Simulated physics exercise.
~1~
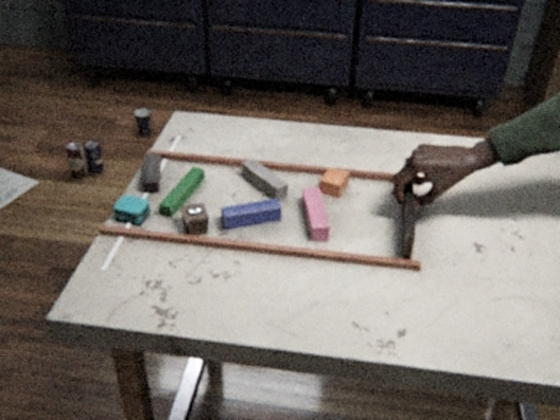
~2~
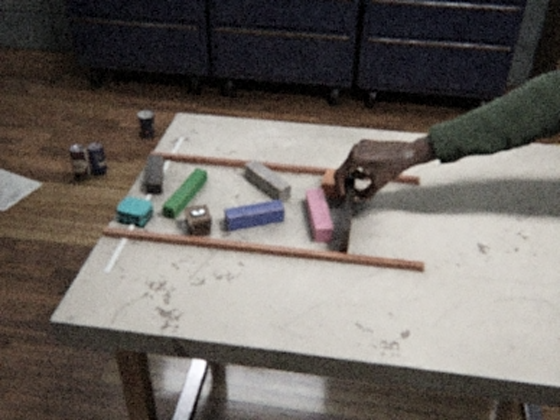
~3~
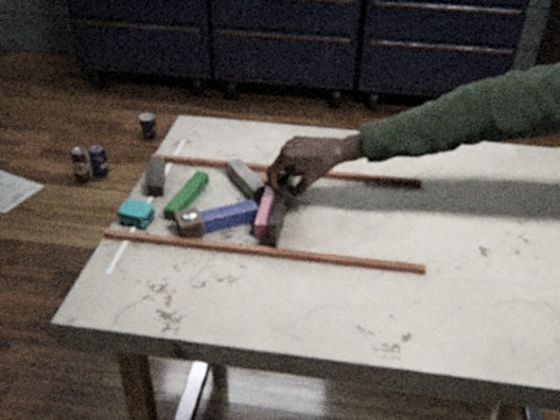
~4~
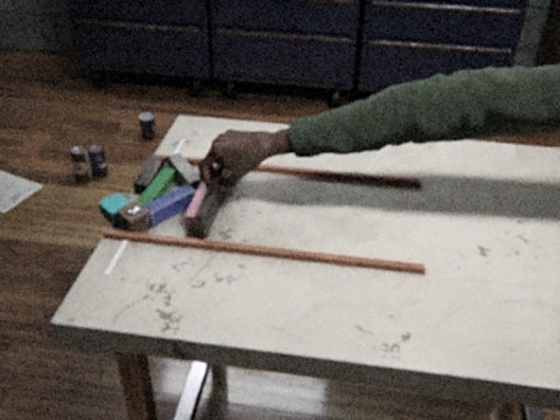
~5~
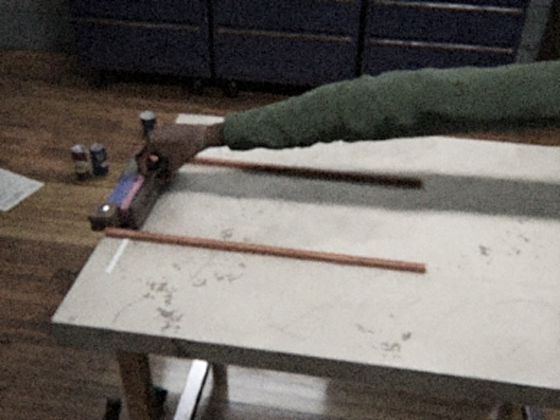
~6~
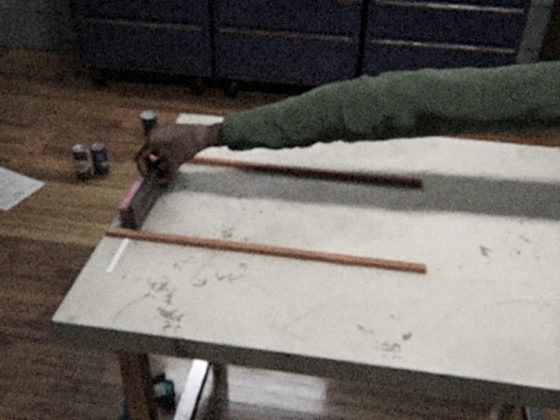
A hand slides a dark board left across the table, pushing small blocks off the end.
